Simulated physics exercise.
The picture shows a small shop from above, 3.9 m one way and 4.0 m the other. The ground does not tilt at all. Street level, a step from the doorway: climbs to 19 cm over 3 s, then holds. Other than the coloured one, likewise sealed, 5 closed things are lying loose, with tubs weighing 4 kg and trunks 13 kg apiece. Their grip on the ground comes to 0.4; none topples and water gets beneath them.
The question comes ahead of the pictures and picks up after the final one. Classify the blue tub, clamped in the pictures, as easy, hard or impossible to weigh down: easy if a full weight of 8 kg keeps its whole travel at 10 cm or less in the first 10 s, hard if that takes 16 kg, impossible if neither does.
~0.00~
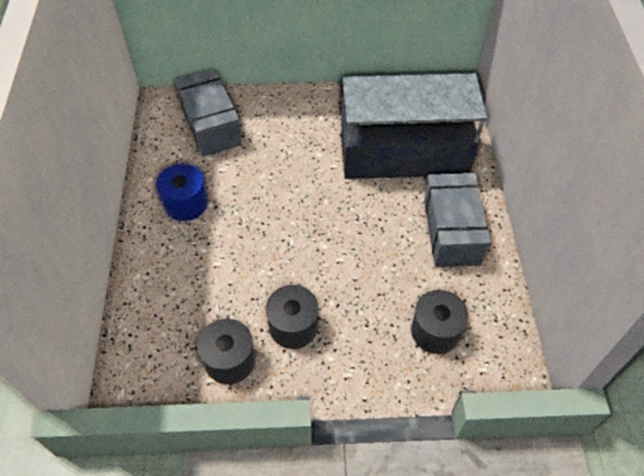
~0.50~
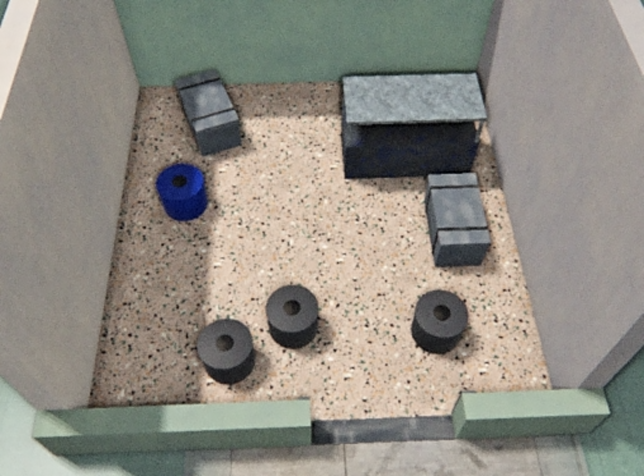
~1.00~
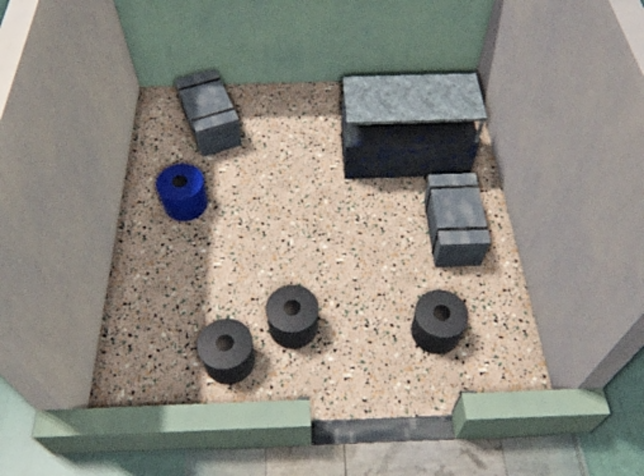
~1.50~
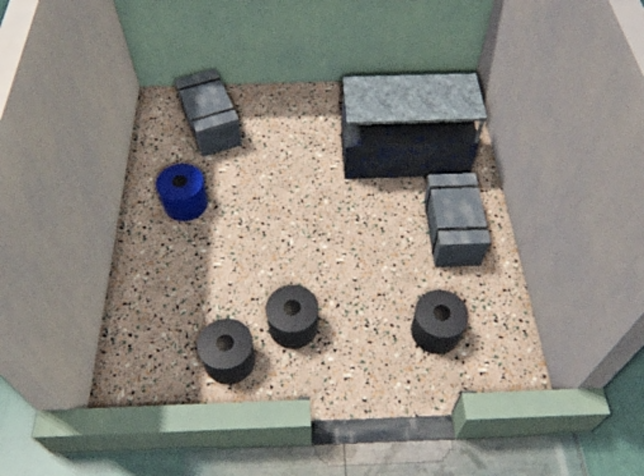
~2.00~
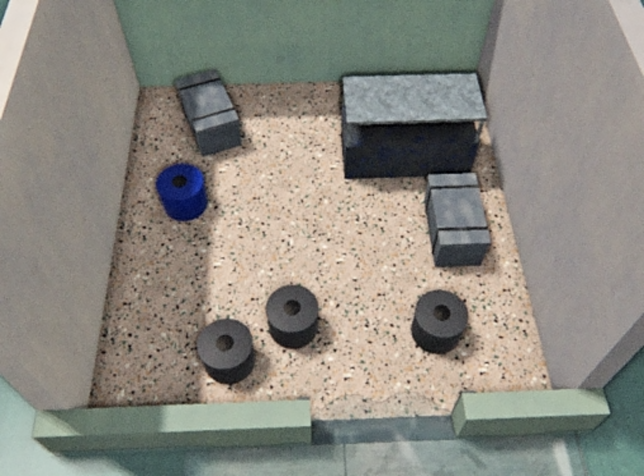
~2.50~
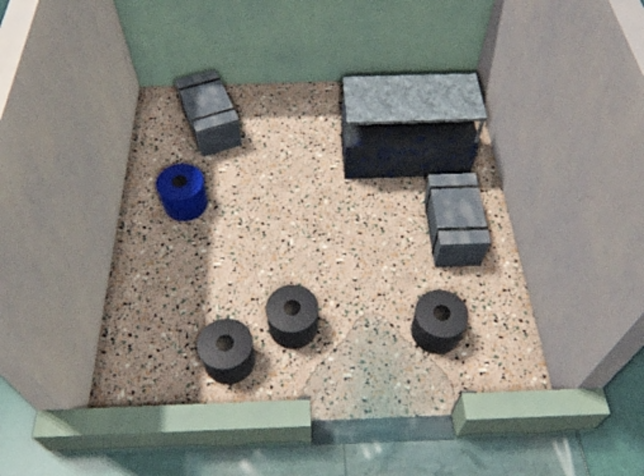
Hard.
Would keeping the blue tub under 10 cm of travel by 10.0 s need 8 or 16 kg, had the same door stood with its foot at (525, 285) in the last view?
Okay, so both masses fail.
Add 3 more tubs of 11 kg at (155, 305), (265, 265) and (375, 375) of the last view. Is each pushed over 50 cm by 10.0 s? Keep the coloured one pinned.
In turn: Within it, beyond it, beyond it.
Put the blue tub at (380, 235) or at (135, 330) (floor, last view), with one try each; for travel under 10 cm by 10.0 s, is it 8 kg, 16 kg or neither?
In order, no load succeeds and heavier load succeeds alone.
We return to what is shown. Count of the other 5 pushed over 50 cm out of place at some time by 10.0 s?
I count 2 of them.
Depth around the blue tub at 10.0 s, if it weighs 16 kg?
Depth: Approx. 9 cm.
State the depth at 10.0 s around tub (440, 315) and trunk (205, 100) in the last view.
Close to 8 and 11 centimetres.
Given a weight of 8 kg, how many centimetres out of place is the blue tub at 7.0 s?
Close to 0 centimetres.
After 3.5 s the blue tub would be 0 cm from its start with 8 kg and 0 cm from its start with 16 kg; 0 cm of water round it then.
After 4.5 s the blue tub would be 0 cm from its start with 8 kg and 0 cm from its start with 16 kg; 0 cm of water round it then.
After 7.0 s the blue tub would be 0 cm from its start with 8 kg and 0 cm from its start with 16 kg; 4 cm of water round it then.
After 10.0 s the blue tub would be 41 cm from its start with 8 kg and 0 cm from its start with 16 kg; 9 cm of water round it then.
